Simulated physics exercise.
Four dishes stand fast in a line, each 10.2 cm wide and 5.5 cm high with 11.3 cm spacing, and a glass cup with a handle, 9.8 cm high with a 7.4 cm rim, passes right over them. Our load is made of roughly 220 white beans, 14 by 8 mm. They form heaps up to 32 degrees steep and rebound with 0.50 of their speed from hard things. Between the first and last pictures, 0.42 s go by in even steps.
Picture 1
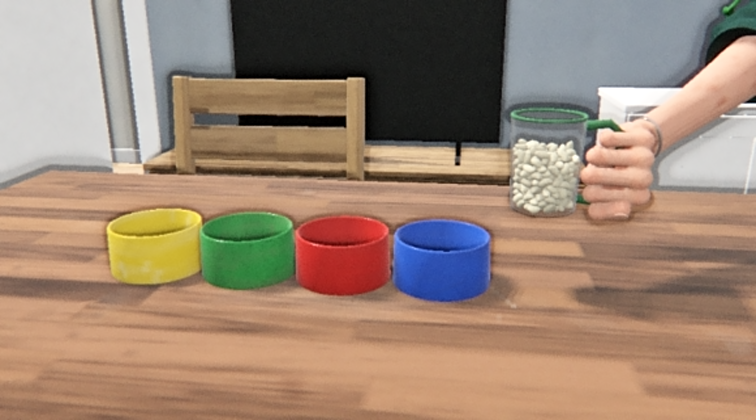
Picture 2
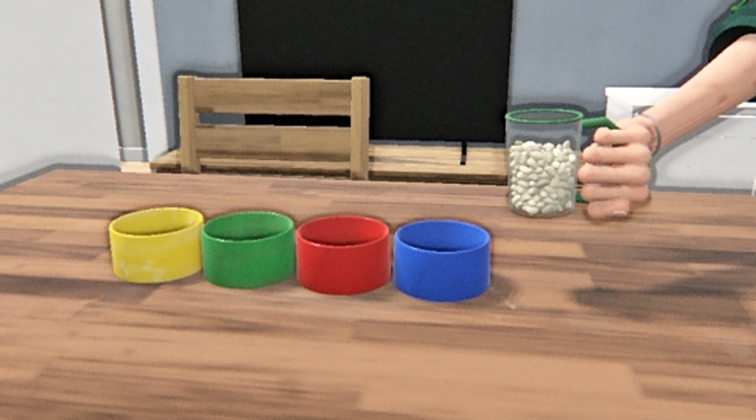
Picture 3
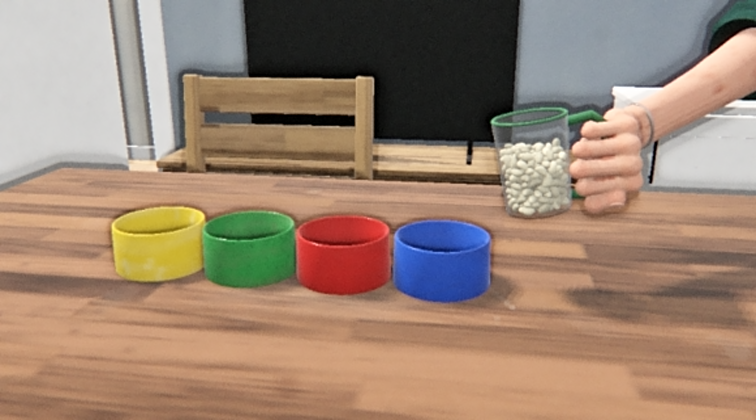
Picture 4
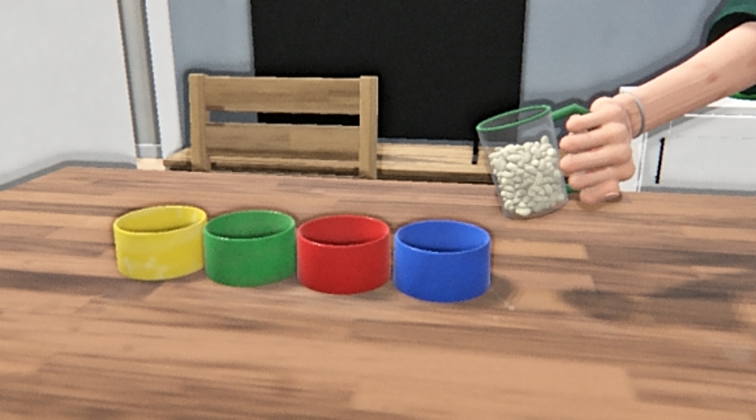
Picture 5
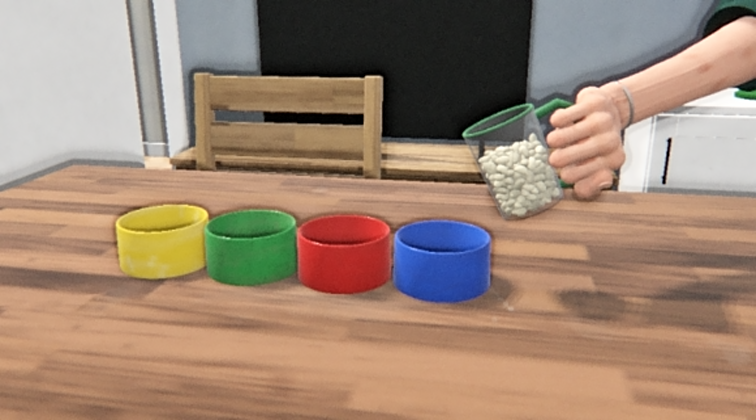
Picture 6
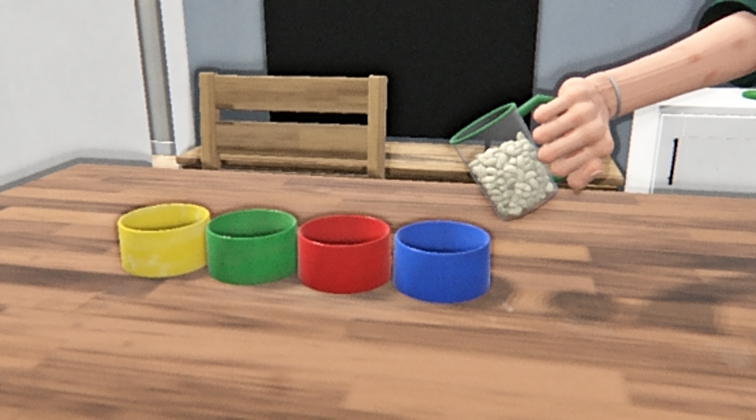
A hand tilts a glass cup of white beans leftward near four colored dishes.
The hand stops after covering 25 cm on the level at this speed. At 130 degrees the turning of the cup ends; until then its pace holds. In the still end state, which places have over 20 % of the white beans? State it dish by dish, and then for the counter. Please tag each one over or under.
Red - over; blue - under; green - under; yellow - under; counter - under.
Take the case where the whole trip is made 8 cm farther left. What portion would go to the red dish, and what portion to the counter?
Red: 0; counter: 10.
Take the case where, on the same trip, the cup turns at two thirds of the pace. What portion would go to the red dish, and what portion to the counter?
Then: Red 10, counter 20.
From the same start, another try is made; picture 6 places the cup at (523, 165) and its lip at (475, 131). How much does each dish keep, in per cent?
Dish by dish: Red 100 per cent, blue 0 per cent, green 0 per cent, yellow 0 per cent.
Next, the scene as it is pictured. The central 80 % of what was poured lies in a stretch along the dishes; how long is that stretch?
Some 6 centimetres.
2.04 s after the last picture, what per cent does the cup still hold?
It comes out close to 0 per cent.
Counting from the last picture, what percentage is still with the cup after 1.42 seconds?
Around 0 in a hundred.
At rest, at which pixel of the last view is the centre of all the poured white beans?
After settling, the middle sits near (335, 255).
Then, 0.85 s after the last picture, tilt 109 degrees; cup holds 90 %, red 10 %.
Then, 1.42 s after the last picture, tilt 130 degrees; cup holds 0 %, red 100 %.
Then, 2.04 s after the last picture, tilt 130 degrees; cup holds 0 %, red 100 %.
In the end, red 100 %, blue 0 %, green 0 %, yellow 0 %, counter 0 %.
